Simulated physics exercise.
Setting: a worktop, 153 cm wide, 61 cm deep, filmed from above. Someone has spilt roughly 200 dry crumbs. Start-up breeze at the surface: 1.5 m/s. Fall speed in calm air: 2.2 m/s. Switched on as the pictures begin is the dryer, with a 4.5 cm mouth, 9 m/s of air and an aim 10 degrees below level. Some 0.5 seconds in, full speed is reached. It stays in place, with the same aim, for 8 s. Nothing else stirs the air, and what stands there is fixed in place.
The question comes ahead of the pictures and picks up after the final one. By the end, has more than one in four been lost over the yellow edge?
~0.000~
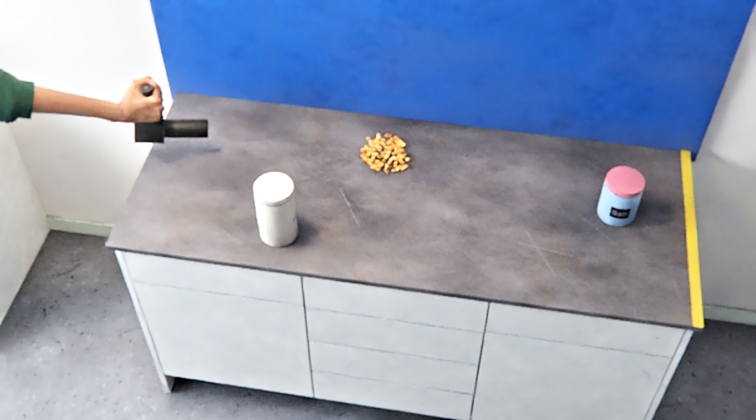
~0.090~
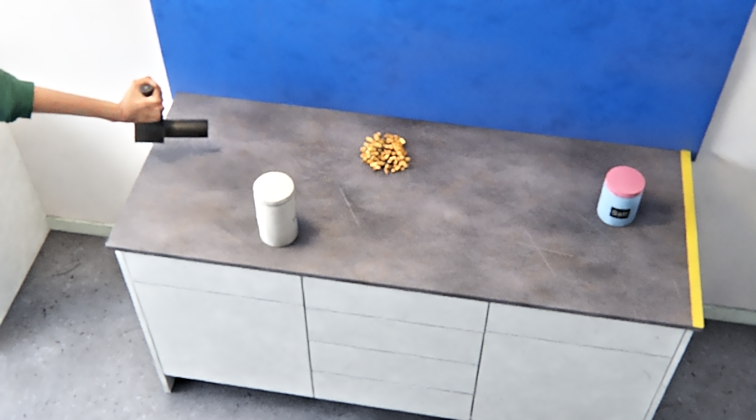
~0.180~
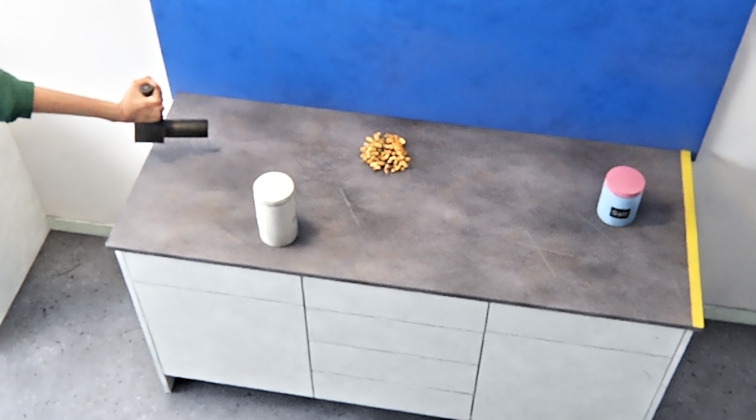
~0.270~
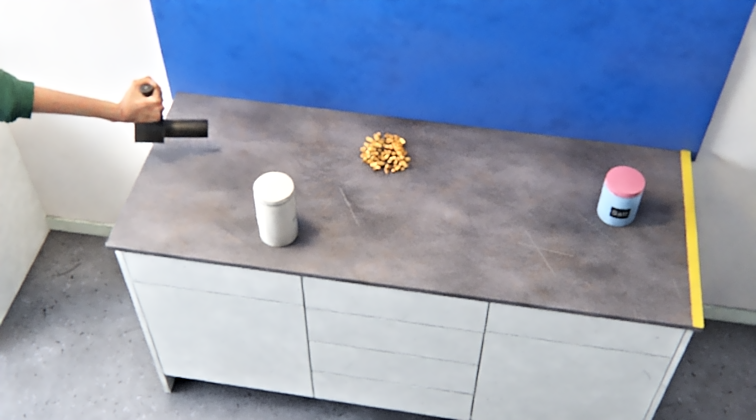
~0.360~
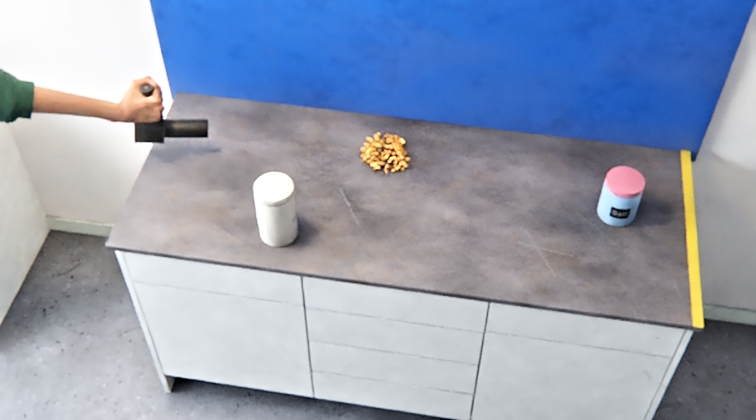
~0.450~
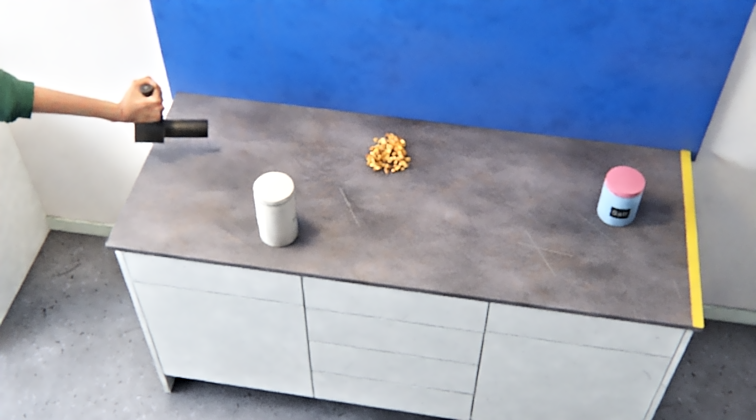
Yes.
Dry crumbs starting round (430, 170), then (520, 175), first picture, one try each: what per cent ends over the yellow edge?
It goes 50 % first, then 30 %.
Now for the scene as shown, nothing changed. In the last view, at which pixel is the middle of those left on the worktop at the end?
Centre: Roughly (608, 190).
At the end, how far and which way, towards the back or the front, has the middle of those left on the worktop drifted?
It moves toward the near end, close to 5 cm.
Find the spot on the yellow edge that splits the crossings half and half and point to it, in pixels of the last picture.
Close to pixel (692, 176).
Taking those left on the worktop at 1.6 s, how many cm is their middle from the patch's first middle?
About 55 cm.
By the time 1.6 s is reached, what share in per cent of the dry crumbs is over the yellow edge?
I reckon close to 30 %.
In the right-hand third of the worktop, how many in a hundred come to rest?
Share at the end: Close to 40 %.
After 1.6 s the count stands so, 28 % are over the yellow edge; the middle of those still in play is near (586, 176).
After 2.6 s the count stands so, 44 % are over the yellow edge; the middle of those still in play is near (592, 180).
After 4.4 s the count stands so, 54 % are over the yellow edge; the middle of those still in play is near (593, 186).
After 8.0 s, at the end, 61 % are over the yellow edge; the middle of those still in play is near (608, 190).
